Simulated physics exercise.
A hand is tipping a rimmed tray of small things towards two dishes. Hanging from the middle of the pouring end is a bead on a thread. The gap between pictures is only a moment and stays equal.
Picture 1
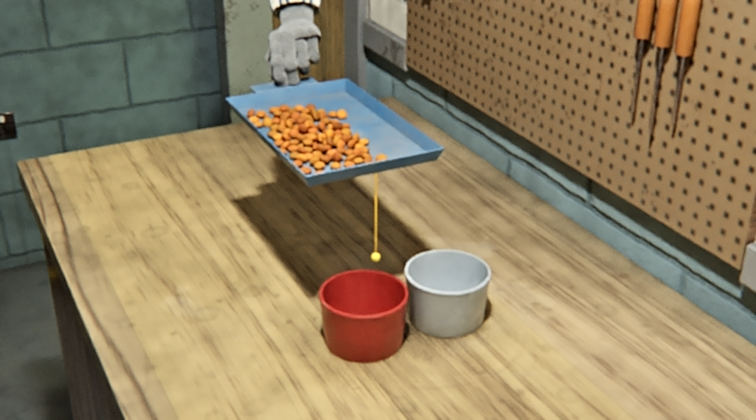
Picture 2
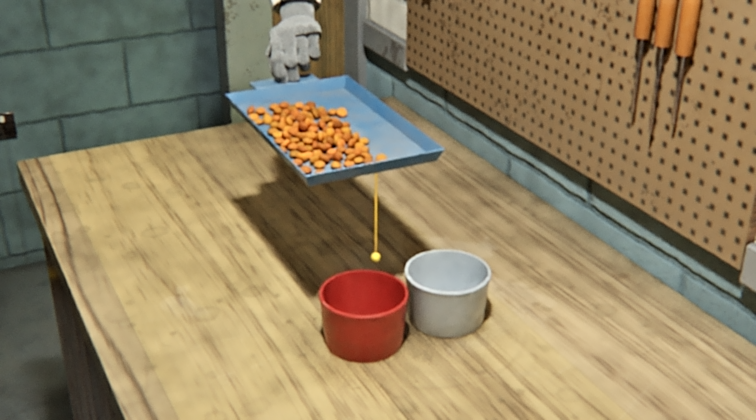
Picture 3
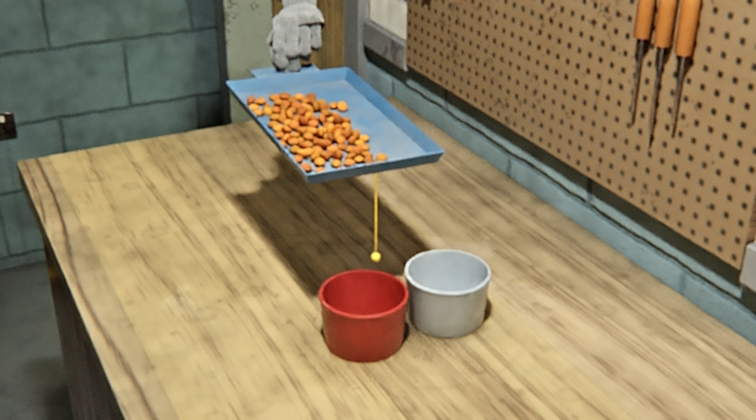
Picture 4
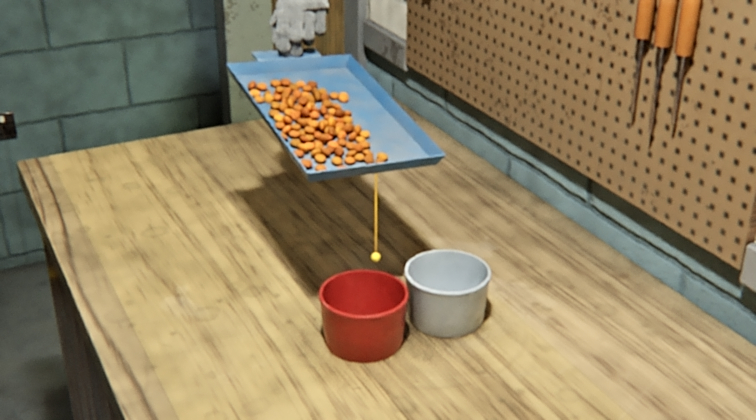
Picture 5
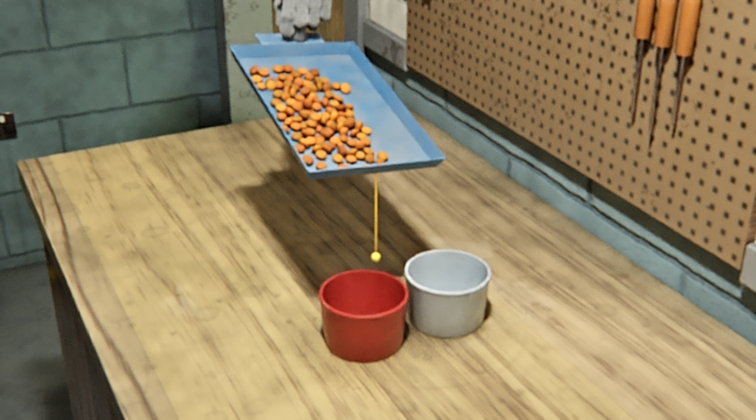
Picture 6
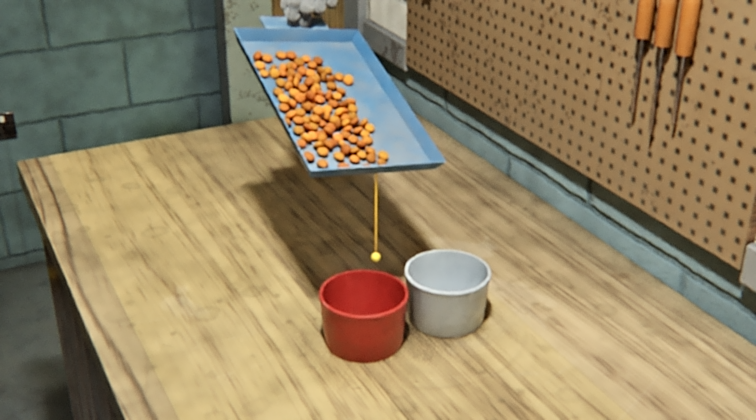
At the start, a gloved hand holds a blue rimmed tray of small orange-brown pieces above a wooden table with a red dish and a pale grey one. The hand steadily lifts the far end, steepening the tray, and its near edge tilts slightly lower at the right, while the pieces stay on it.
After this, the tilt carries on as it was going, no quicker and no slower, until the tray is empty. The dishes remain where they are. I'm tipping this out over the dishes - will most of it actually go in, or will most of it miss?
Most of it will go in.
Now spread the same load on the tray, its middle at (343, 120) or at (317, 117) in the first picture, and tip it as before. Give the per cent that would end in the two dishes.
First 80 %, then 70 %.
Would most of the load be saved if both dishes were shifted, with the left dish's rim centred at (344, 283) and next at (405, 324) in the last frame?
First shift, a majority share; second shift, a minority share.
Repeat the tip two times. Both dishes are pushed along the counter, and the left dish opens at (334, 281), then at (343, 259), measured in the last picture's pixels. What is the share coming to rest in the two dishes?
It would be near 50 per cent first and near 10 per cent second.
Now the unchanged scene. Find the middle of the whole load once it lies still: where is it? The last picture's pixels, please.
Once nothing moves, the middle sits near (446, 309).
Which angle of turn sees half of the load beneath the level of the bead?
Reading: Some 80°.
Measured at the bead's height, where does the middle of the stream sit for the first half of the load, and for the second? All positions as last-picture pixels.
Starting near (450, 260), moving on to near (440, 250).
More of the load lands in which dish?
Answer: The one at right.
Just after the last frame, tray tipped steeply; the larger part on the tray; just a few in the right dish; roughly a quarter in the air.
A moment on, tray tipped right over; about a tenth in the left dish; the larger part in the right dish; about a tenth outside both; about a tenth in the air.
Further on, tray tipped past a quarter turn; about a tenth in the left dish; the larger part in the right dish; about a tenth outside both.
When it is over, tray tipped past a quarter turn; about a tenth in the left dish; the larger part in the right dish; about a tenth outside both.
